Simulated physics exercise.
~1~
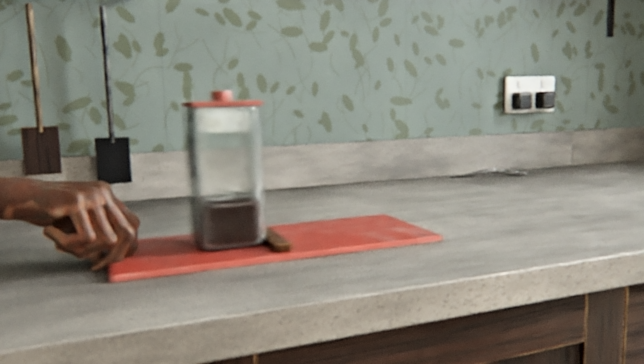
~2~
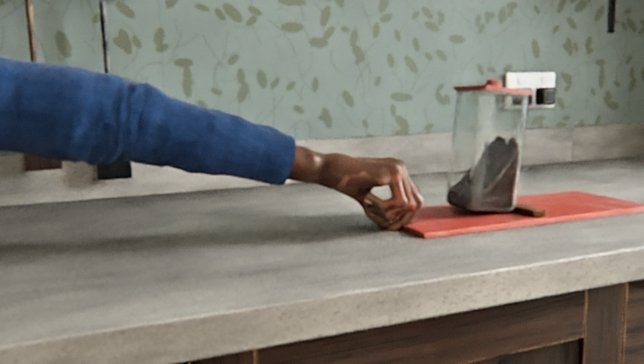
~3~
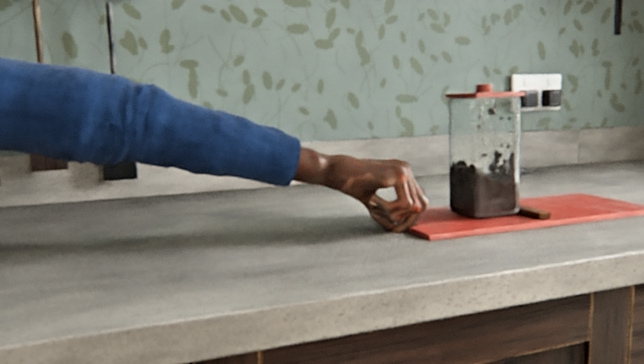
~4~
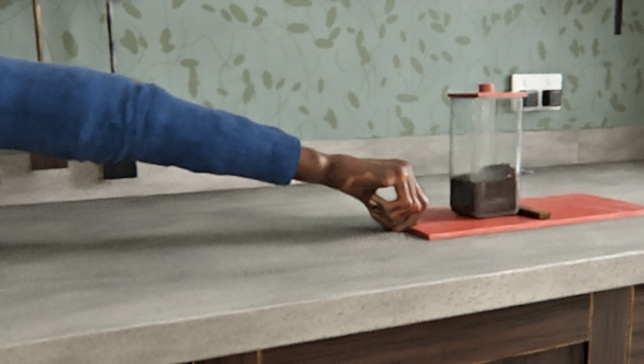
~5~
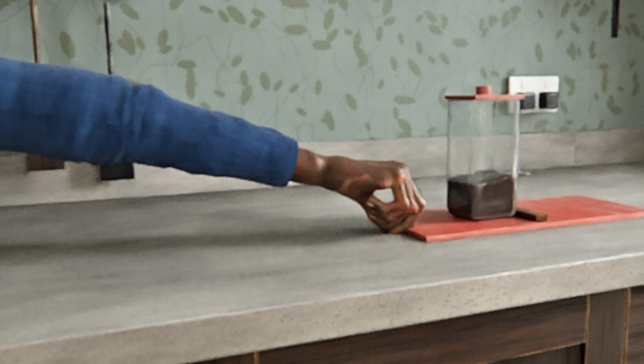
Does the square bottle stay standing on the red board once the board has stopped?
Yes, it stays up. The bottle tilts as the board stops but settles back onto its base, with the dark contents levelling out inside.
